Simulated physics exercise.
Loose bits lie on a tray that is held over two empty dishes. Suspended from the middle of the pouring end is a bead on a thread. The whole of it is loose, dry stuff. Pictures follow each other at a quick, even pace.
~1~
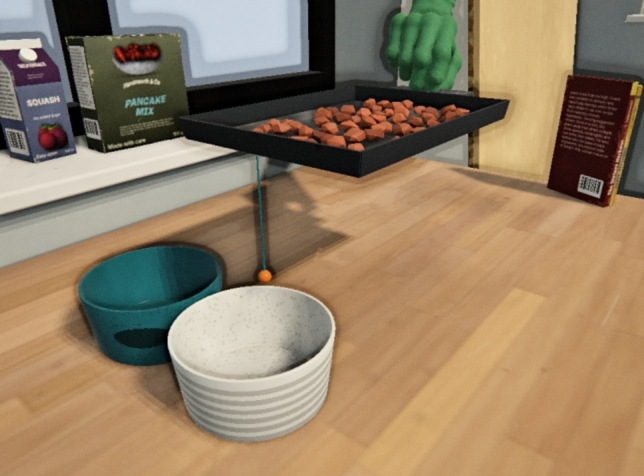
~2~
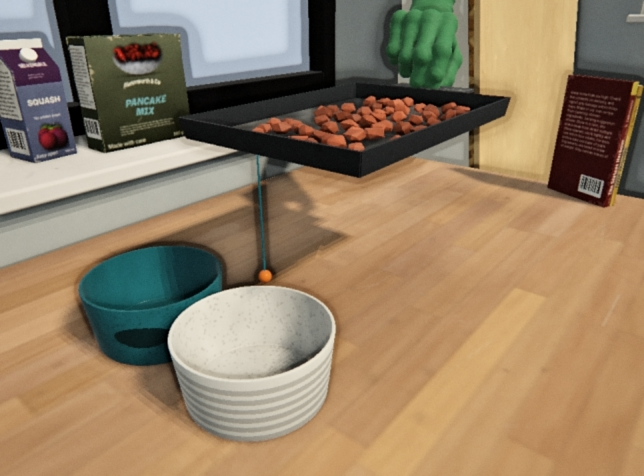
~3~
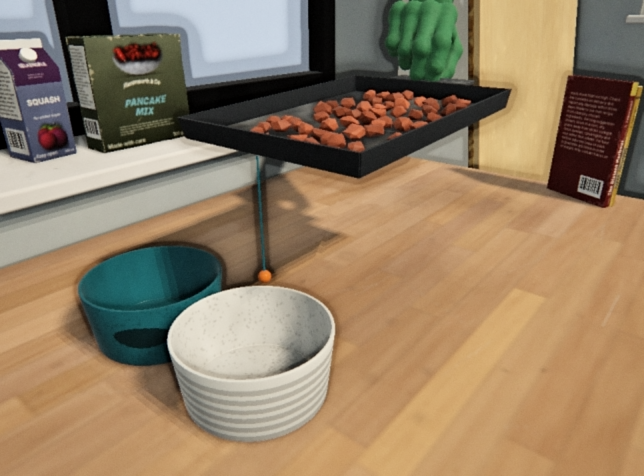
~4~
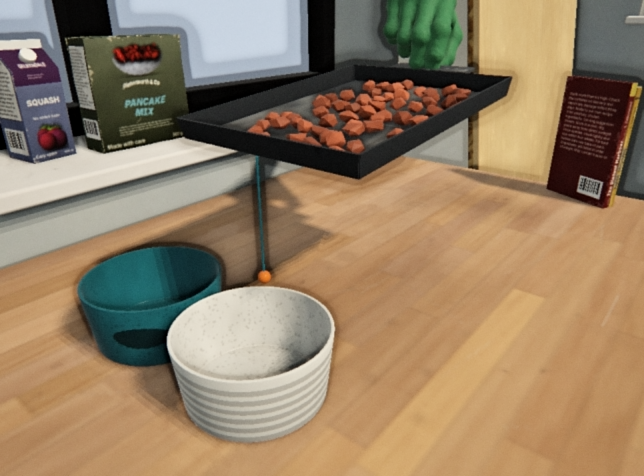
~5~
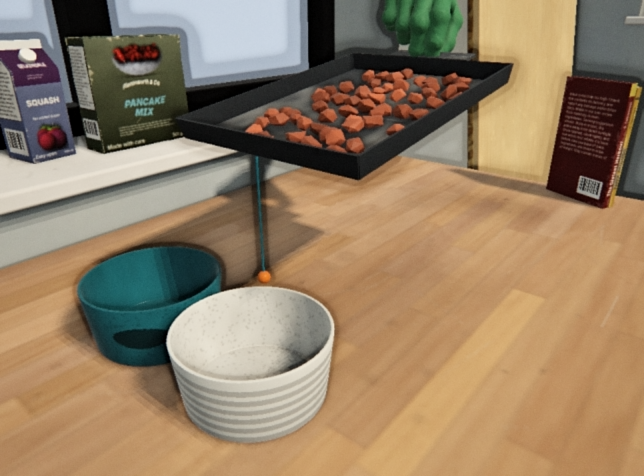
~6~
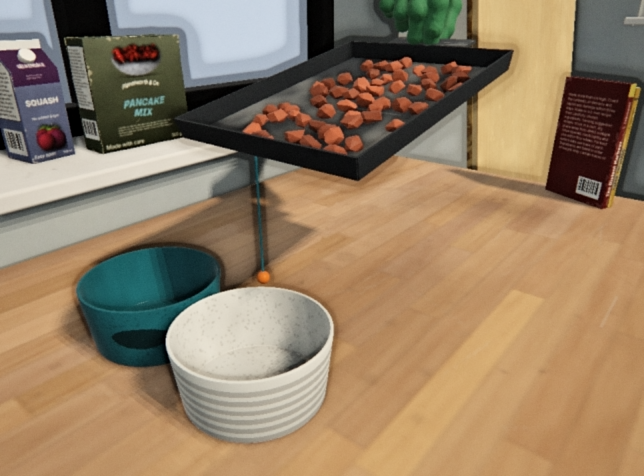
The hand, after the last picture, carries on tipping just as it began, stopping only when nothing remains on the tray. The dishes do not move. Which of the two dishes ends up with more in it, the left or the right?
The right-side dish receives more.
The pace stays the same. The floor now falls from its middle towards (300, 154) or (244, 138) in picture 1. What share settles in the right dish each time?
First heading 70 %, second heading 10 %.
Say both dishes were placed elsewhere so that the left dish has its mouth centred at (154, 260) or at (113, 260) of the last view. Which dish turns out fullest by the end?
One: Right. Two: The right dish.
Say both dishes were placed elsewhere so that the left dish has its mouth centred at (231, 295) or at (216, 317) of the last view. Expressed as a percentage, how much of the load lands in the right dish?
Roughly 30% the first time and 20% the second time.
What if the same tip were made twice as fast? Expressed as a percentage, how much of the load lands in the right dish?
Estimate: Around 80%.
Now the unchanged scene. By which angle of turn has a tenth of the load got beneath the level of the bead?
The tilt then is about 90°.
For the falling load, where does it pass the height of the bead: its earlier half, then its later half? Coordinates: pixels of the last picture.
I'd say close to (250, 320) at first and close to (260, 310) later on.
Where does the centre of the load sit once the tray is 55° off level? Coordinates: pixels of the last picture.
The middle of the pieces shows up near (294, 115).
Soon, tray tipped steeply; all on the tray.
A while on, tray tipped right over; about half on the tray; a small part in the right dish; a stray few in the left dish; about a third in the air.
Towards the end, tray tipped past a quarter turn; most in the right dish; a small part in the left dish; a small part outside both.
Finally, tray tipped past a quarter turn; most in the right dish; a small part in the left dish; a small part outside both.
